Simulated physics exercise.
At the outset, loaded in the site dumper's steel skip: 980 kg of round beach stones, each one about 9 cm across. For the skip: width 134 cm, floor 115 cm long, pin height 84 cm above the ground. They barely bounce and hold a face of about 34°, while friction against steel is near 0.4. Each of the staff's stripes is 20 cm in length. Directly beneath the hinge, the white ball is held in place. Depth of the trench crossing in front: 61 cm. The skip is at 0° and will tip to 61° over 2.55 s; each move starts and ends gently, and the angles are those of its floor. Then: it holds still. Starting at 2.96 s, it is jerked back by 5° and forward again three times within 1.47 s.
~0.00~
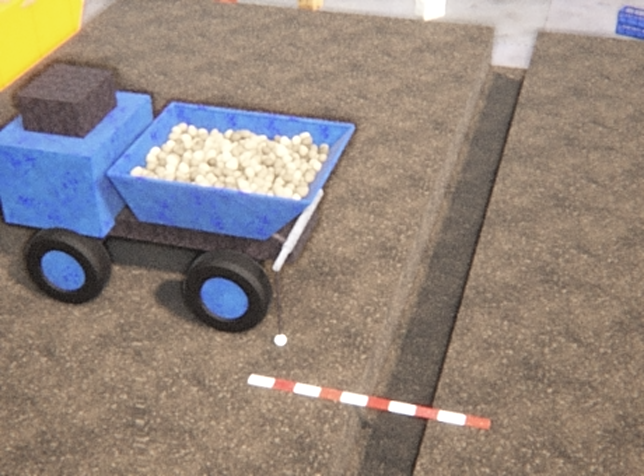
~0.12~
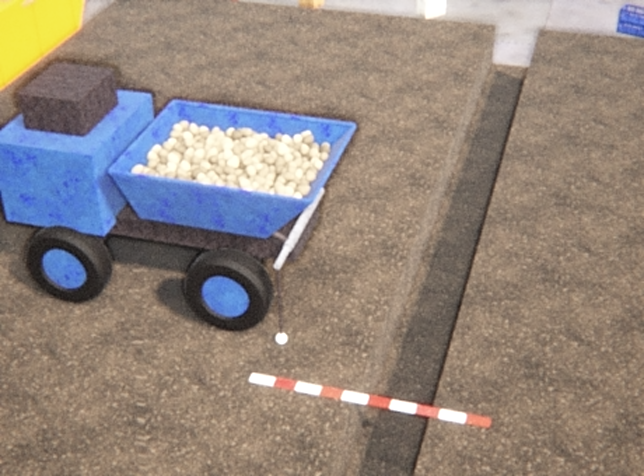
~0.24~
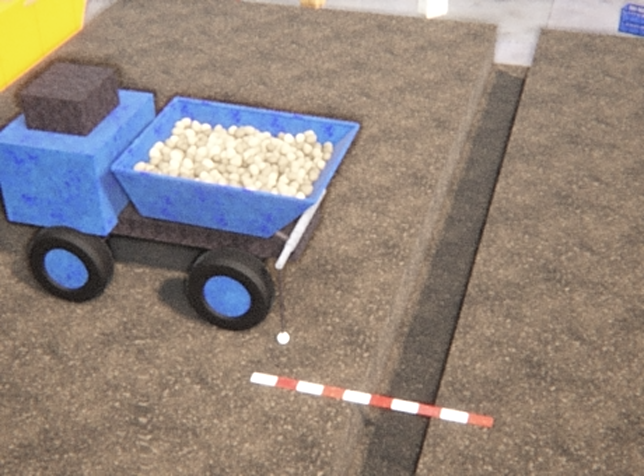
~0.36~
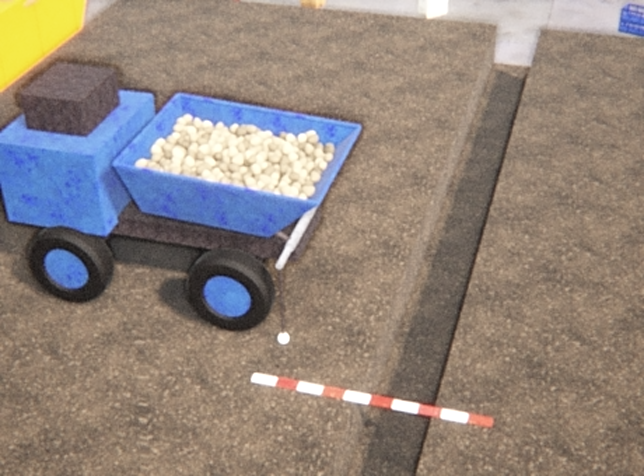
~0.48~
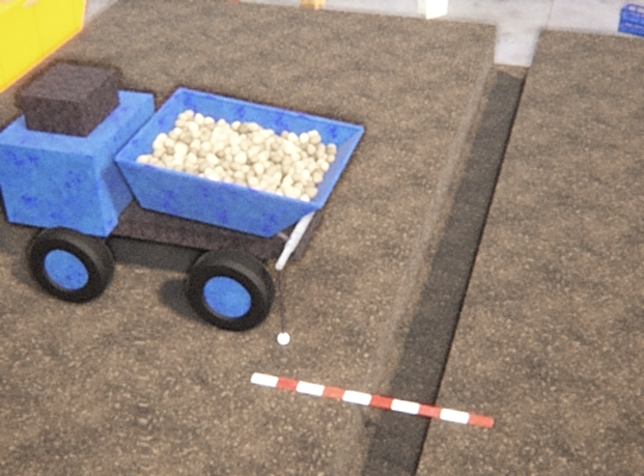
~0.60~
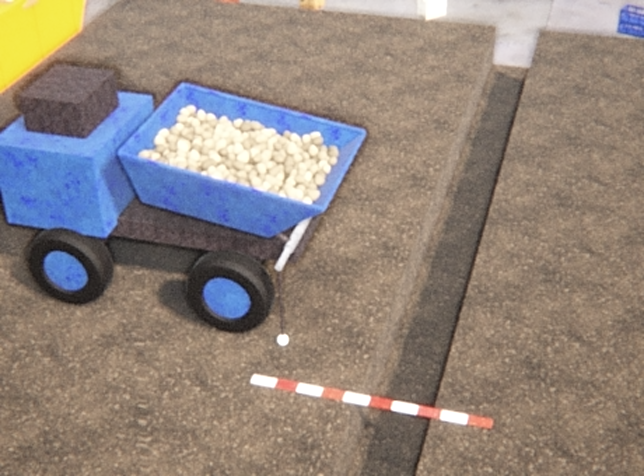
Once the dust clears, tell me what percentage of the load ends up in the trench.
I would put it at 90 %.
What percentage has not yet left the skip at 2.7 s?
I'd say near 55 per cent is still held inside.
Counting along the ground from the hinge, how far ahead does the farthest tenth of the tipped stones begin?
I'd put it at about 150 cm.
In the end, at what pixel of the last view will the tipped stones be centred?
Look at roughly (428, 351).
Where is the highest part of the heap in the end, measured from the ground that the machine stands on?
Height: About 12 cm above ground level.
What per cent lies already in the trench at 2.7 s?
Close to 40 per cent at that time.
After 1.9 s the floor is at 51°; 99 % in the skip, 1 % short of the trench; the foremost stones are at (378, 232).
After 2.7 s the floor is at 61°; 55 % in the skip, 1 % short of the trench, 41 % in the trench, 3 % past the trench; the foremost stones are at (485, 341).
After 4.9 s the floor is at 61°; 1 % in the skip, 88 % in the trench, 11 % past the trench; the foremost stones are at (642, 331).
After 7.8 s the floor is at 61°; 0 % in the skip, 89 % in the trench, 11 % past the trench; the foremost stones are at (642, 331).
